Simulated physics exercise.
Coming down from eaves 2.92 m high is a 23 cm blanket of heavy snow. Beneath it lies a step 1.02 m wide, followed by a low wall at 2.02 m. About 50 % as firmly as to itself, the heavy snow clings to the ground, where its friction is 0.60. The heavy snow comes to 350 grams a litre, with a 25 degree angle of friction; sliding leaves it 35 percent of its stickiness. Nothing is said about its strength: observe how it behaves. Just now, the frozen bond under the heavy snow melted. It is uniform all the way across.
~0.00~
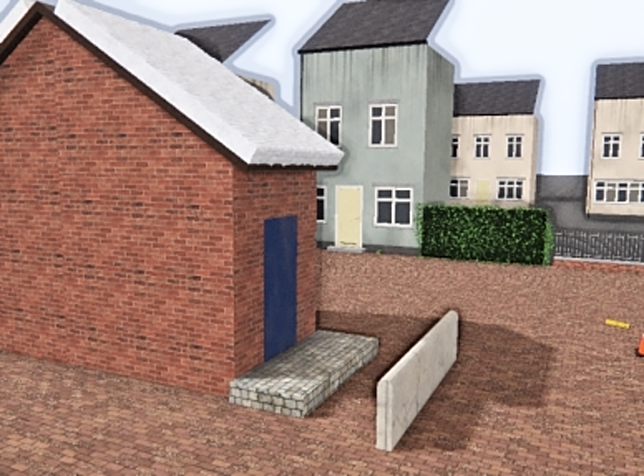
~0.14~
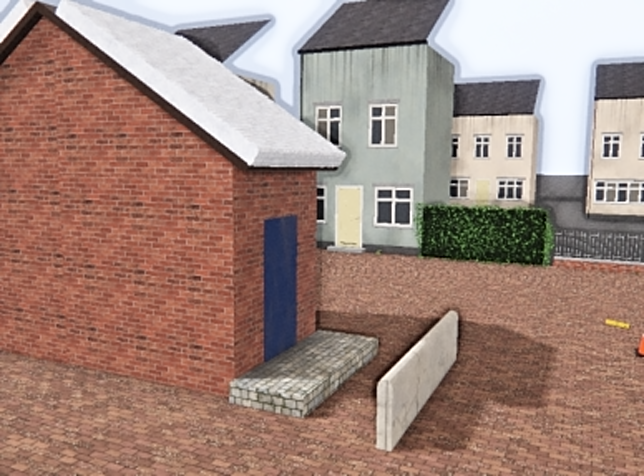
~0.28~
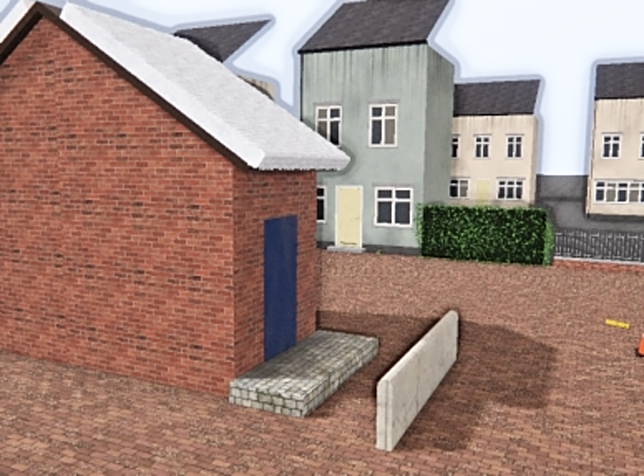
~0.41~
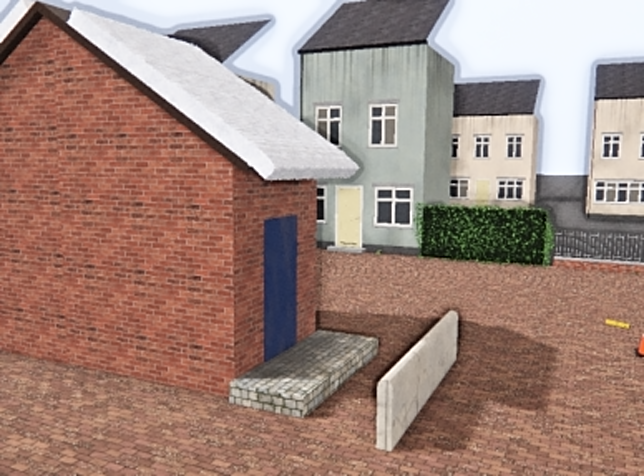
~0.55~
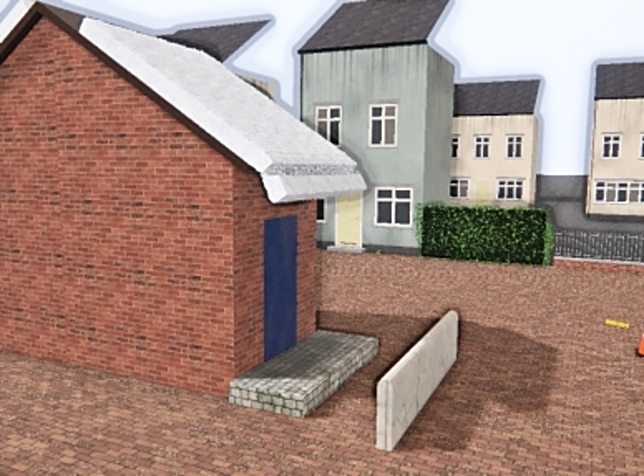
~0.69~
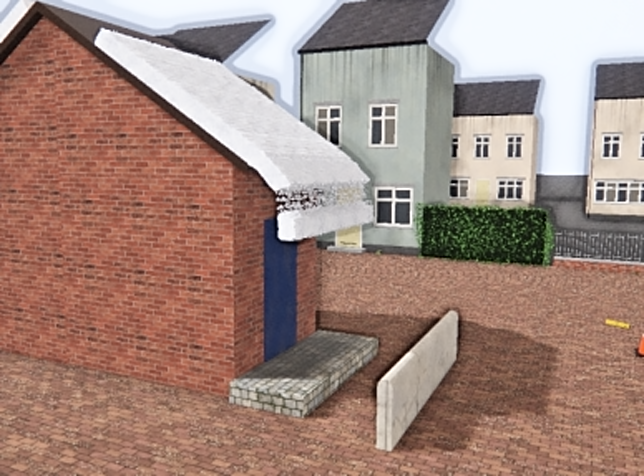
A thick white slab of snow lies on the sloping roof of a red brick building at left, seen from a slightly raised, fixed viewpoint over a brick-paved yard. A blue door, grey stone step and low pale wall stand before a green house, hedge and cream houses. The snow slides slowly down rightward, then faster, baring dark roof above as its overhanging edge cracks and bends downward.
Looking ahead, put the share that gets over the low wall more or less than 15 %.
Outcome: Exceeding 15 per cent.
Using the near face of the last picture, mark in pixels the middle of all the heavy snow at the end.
Position: About (413, 424).
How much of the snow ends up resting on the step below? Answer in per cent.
It comes to roughly 2 %.
By 1.11 s, 58 % is still on the roof and 0 % is past the low wall.
By 1.61 s, none is still on the roof and 3 % is past the low wall.
By 2.10 s, none is still on the roof and 34 % is past the low wall.
By 2.60 s, none is still on the roof and 34 % is past the low wall.
By 2.80 s, at the end, none is still on the roof and 34 % is past the low wall.
